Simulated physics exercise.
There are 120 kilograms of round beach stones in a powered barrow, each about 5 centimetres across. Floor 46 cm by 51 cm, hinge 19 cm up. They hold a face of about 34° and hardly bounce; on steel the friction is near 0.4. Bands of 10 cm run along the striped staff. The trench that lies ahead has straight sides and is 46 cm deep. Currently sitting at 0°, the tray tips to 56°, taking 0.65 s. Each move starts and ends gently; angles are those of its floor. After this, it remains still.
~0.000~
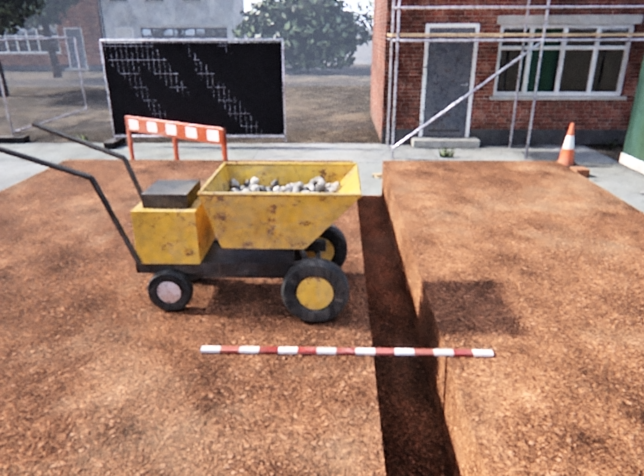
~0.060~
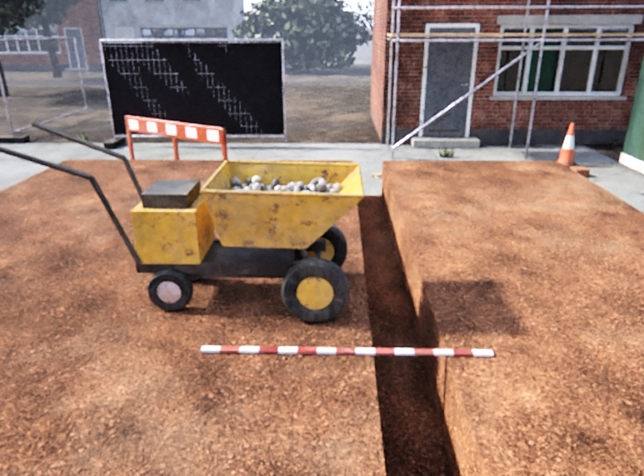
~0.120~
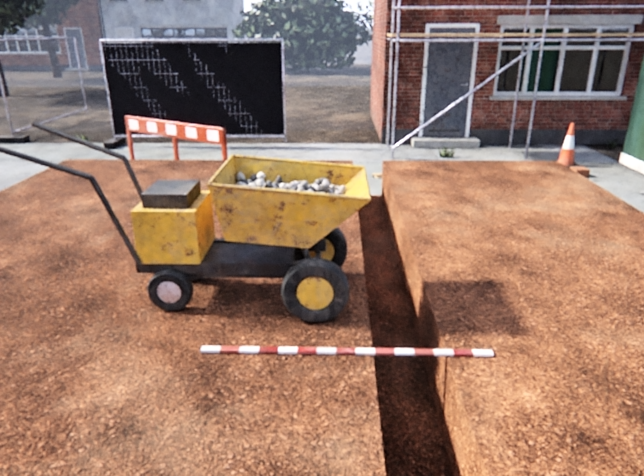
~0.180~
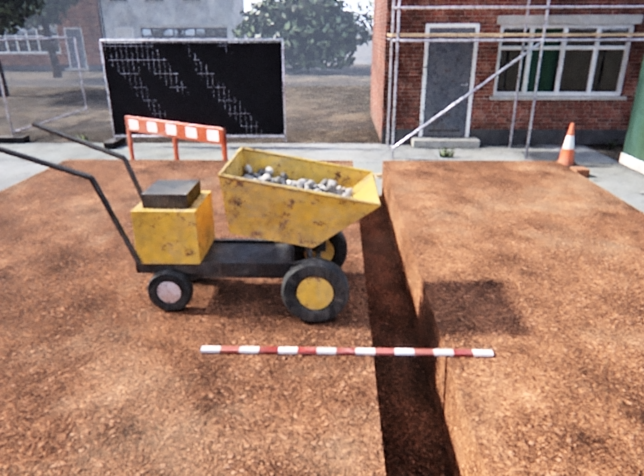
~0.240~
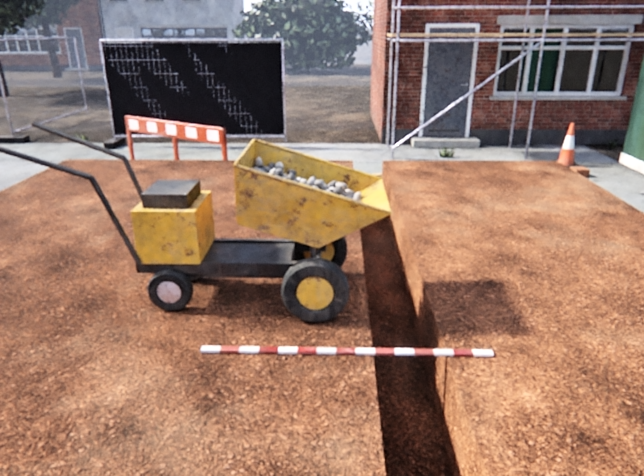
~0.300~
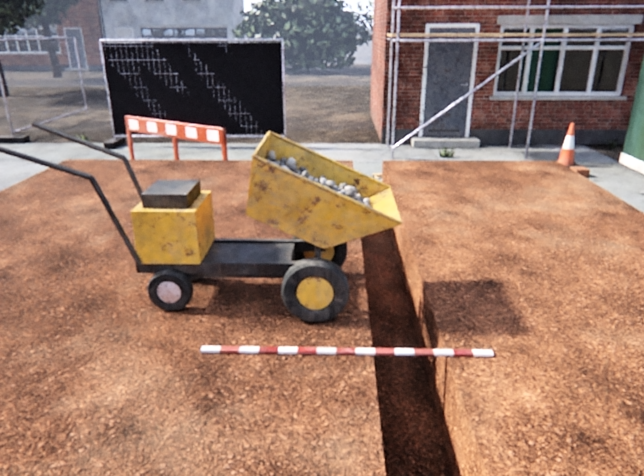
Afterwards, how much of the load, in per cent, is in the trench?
About 25 per cent.
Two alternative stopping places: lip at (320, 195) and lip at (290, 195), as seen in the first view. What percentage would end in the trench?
Around 60 and then 80 percent.
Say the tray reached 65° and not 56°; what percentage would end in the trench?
Roughly 20 per cent would end in the trench.
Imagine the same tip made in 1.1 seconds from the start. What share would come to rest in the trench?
It would be near 30 per cent.
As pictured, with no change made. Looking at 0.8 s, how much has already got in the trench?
Approx. 0 % of the load.
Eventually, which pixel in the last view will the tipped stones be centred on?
(460, 296).
After 0.5 s the floor is at 48°; 100 % in the tray; the foremost stones are at (398, 239).
After 0.8 s the floor is at 56°; 92 % in the tray, 2 % in the trench, 6 % past the trench; the foremost stones are at (458, 280).
After 1.1 s the floor is at 56°; 49 % in the tray, 2 % in the trench, 49 % past the trench; the foremost stones are at (546, 307).
After 3.0 s the floor is at 56°; 13 % in the tray, 25 % in the trench, 62 % past the trench; the foremost stones are at (635, 303).
